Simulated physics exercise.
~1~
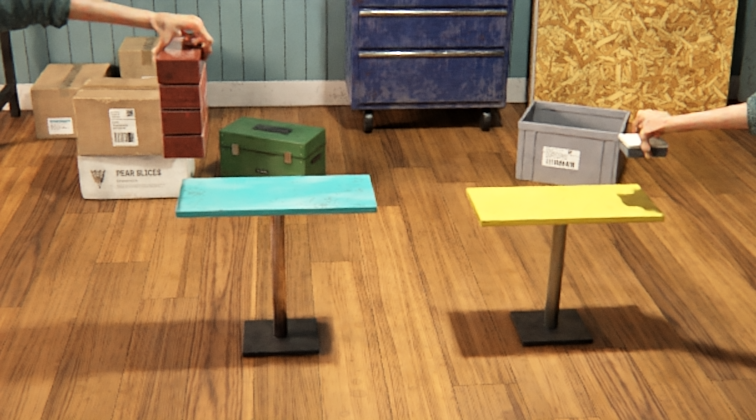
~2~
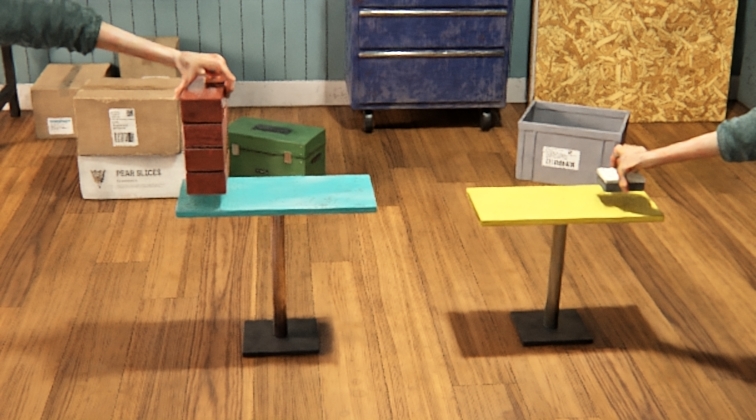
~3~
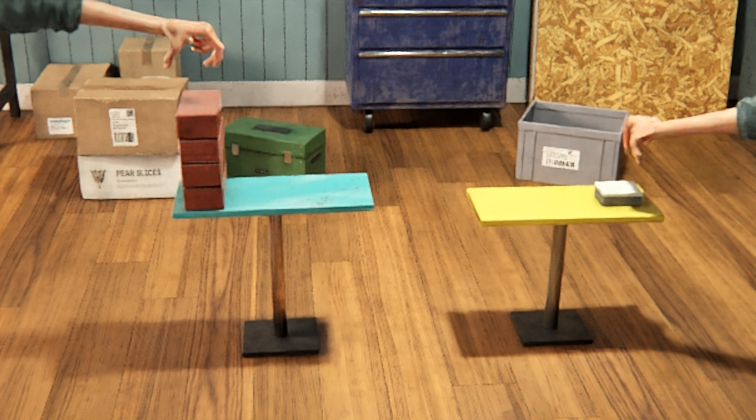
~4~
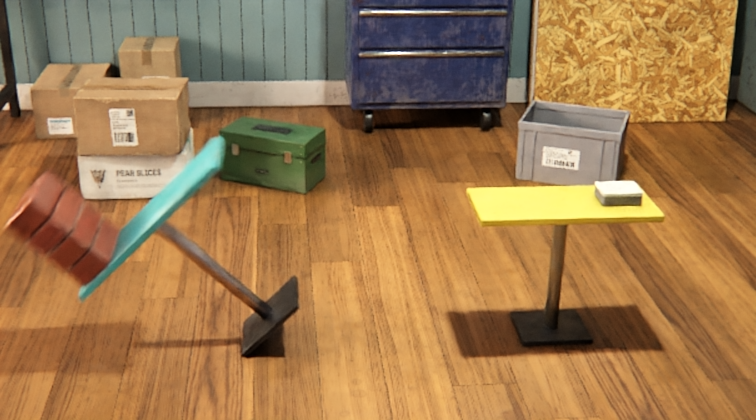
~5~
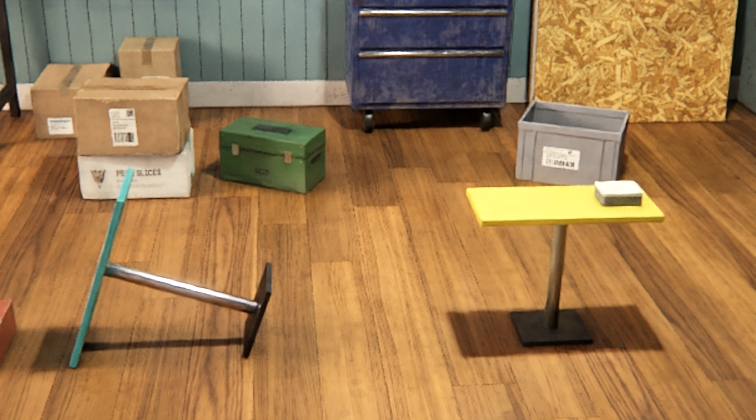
The clip opens with two hands reaching in from opposite sides, the left one carrying a stack of dark red bricks towards a turquoise stand and the right one holding a small sponge by a yellow side table. The bricks are set down on the left end of the turquoise top, while the sponge is placed near the right end of the yellow one. Both hands let go and draw back. The turquoise stand tips over to the left, and the bricks slide down with it. It ends toppled on the floor, the bricks mostly out of view, while the yellow table stands steady with its sponge.
